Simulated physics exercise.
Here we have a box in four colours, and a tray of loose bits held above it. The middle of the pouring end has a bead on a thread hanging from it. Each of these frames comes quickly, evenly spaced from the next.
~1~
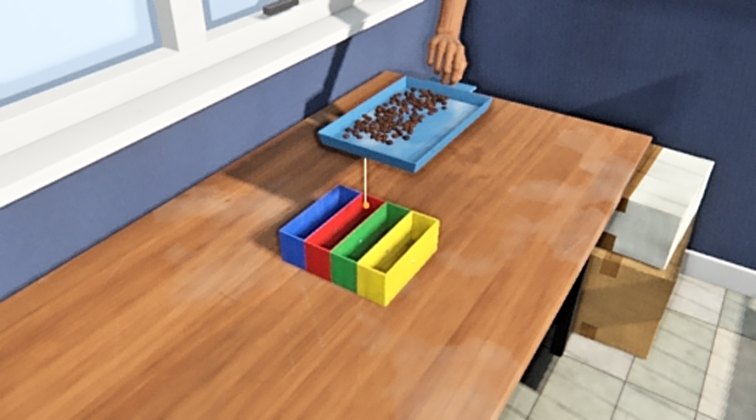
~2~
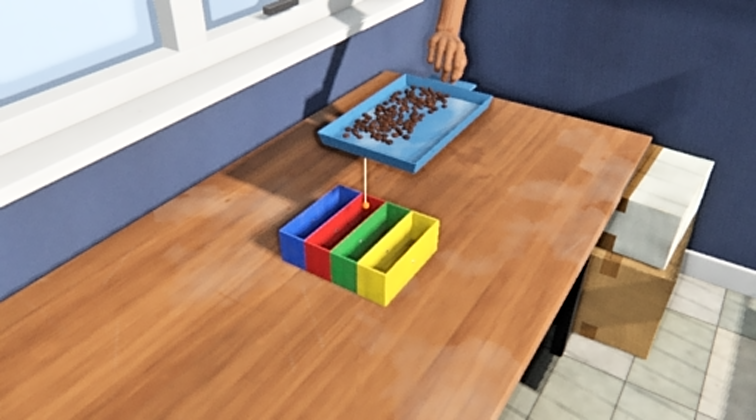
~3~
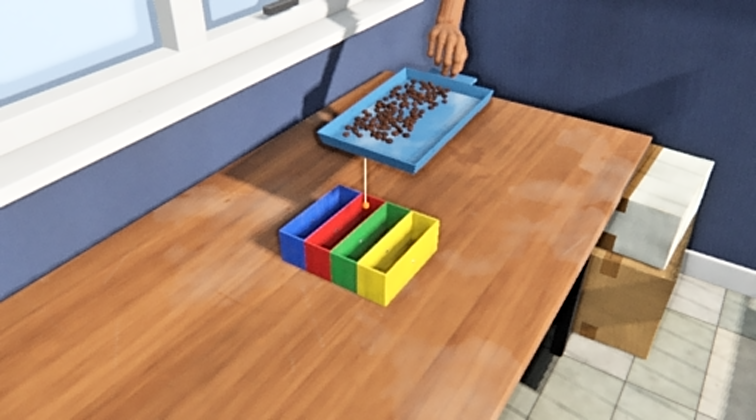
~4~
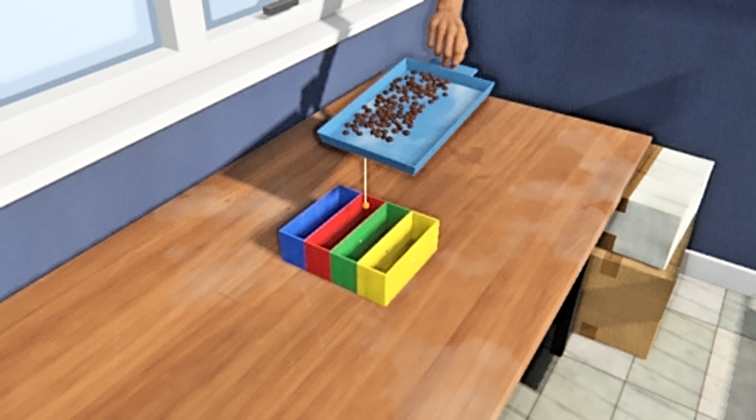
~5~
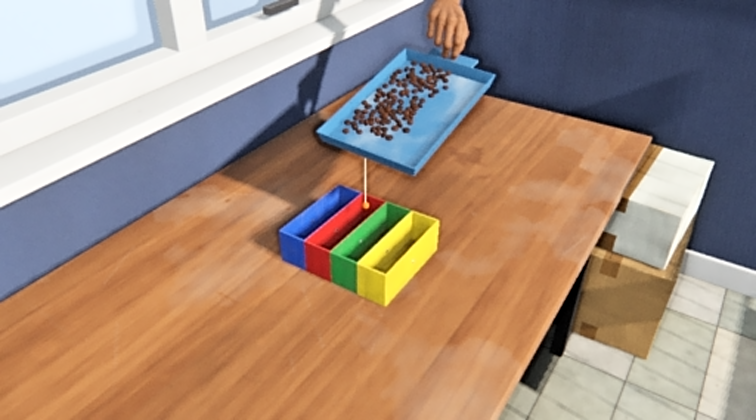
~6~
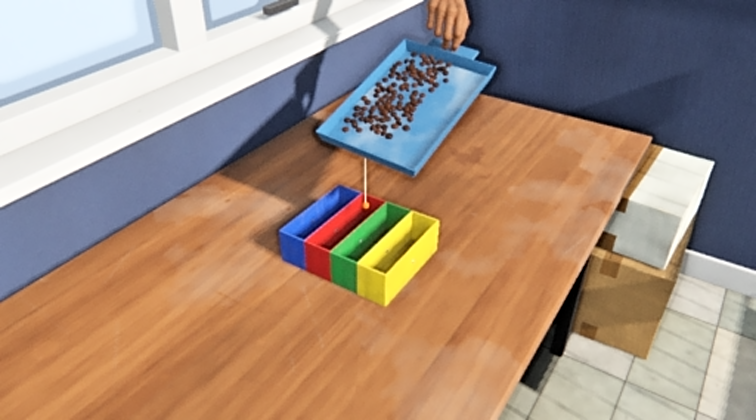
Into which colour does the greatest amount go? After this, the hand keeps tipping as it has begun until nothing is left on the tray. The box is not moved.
The greatest amount goes into yellow.
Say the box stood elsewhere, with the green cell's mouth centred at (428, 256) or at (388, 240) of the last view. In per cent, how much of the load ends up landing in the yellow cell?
About 0 per cent, then about 20 per cent.
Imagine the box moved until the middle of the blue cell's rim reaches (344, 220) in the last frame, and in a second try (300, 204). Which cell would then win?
That green cell; the cell in yellow.
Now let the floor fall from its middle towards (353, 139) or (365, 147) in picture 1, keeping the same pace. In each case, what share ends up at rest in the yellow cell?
Respectively close to 0 and 0 in a hundred.
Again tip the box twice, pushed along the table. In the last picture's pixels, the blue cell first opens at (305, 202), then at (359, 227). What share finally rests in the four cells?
About 50 and 100 per cent.
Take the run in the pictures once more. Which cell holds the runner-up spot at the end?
I'd say that green cell.
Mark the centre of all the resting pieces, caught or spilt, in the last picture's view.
Close to (383, 269).
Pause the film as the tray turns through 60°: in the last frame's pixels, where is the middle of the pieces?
Roughly (386, 154).
Soon after the last picture, tray tipped steeply; nearly all on the tray; a stray few falling or outside the box.
A little later, tray tipped right over; about a third on the tray; about a quarter in the yellow cell; a small part in the green cell; a small part in the red cell; about a quarter falling or outside the box.
Later still, tray tipped past a quarter turn; about half in the yellow cell; about a third in the green cell; a small part in the red cell; a small part falling or outside the box.
At rest, tray tipped past a quarter turn; about half in the yellow cell; about a third in the green cell; a small part in the red cell; none in the blue cell; a small part outside the box.
